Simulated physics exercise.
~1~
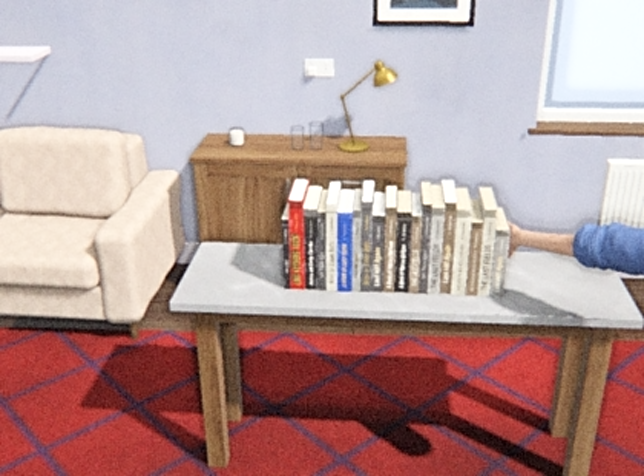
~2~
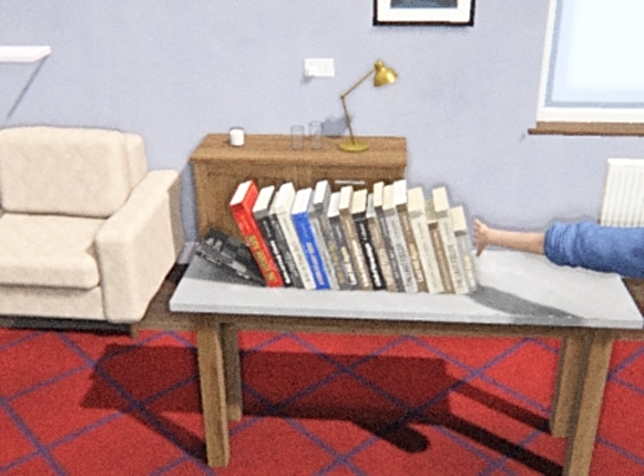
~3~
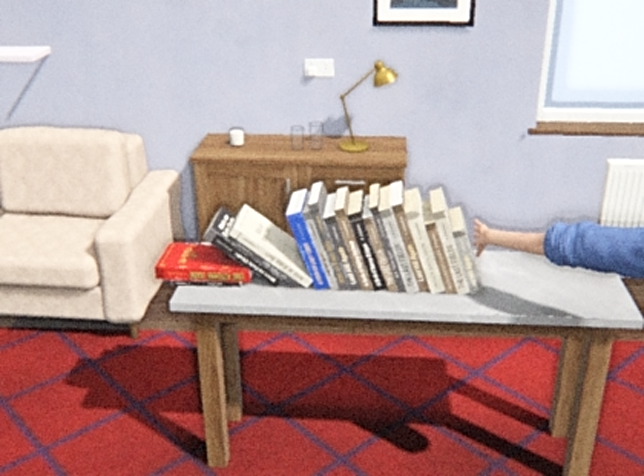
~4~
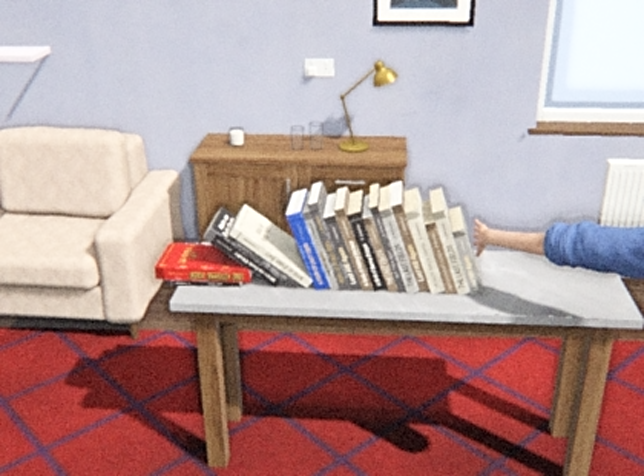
A hand pushes a row of books leftward, leaving the red one flat and others leaning.
